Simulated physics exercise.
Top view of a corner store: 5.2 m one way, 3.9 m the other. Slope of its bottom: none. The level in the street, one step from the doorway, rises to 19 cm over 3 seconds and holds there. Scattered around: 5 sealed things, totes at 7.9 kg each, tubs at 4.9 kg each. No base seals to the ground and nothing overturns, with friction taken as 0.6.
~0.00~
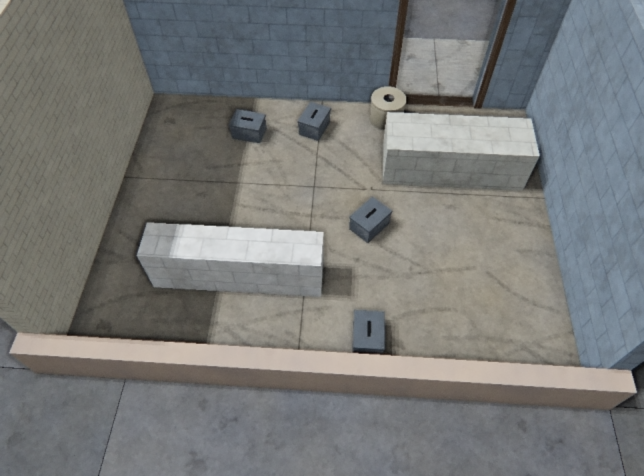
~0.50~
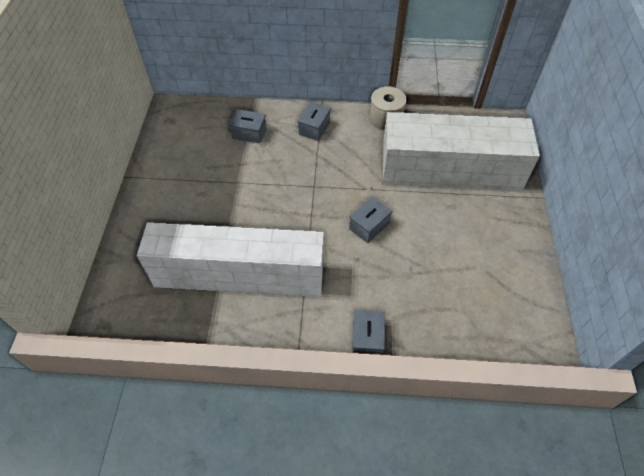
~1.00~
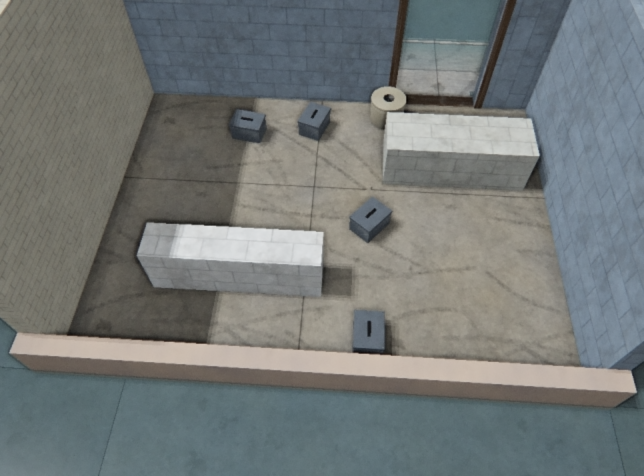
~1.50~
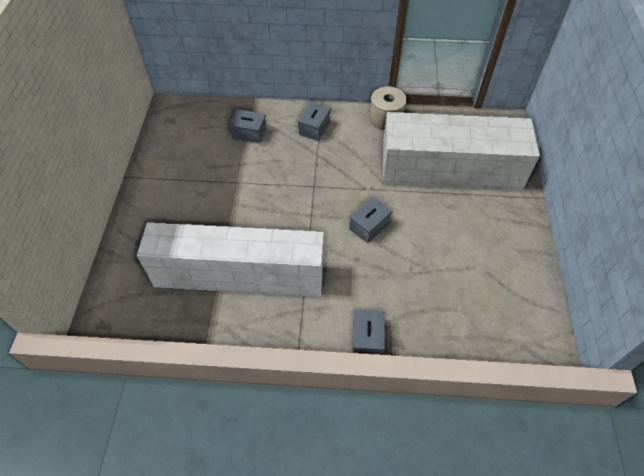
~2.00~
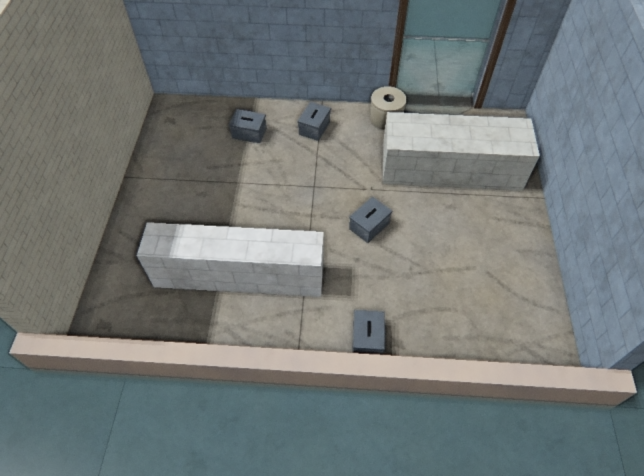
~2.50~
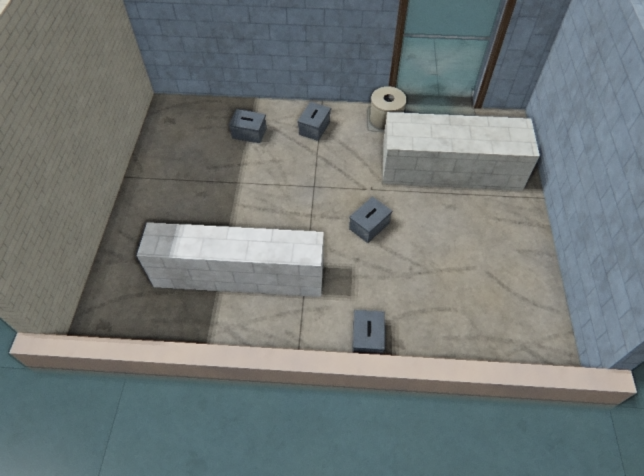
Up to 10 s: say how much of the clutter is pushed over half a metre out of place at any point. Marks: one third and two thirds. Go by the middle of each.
The share moved is one to two out of three.
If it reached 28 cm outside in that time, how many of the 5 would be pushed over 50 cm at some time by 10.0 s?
You'd get 3 in that case.
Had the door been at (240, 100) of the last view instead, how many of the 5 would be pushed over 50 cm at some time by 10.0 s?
The answer would then be 1.
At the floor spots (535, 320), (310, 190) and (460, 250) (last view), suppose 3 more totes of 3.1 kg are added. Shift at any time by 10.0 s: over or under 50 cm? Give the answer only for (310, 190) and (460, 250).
In that order: Under, short of it.
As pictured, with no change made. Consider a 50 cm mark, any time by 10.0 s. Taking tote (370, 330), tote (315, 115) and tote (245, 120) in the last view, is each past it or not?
So that's inside it for the first, beyond it for the second and beyond it for the last.
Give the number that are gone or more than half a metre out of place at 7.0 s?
Count: 2.
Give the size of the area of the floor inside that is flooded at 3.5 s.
Somewhere about 2.0 m2, give or take.
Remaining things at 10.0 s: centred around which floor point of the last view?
About (247, 206).
After 3.5 s 0 of 5 are over 50 cm from their spots; 0 afloat.
After 4.5 s 0 of 5 are over 50 cm from their spots; 0 afloat.
After 7.0 s 2 of 5 are over 50 cm from their spots; 1 afloat.
After 10.0 s 3 of 5 are over 50 cm from their spots, and 3 have been at some point; 3 afloat.
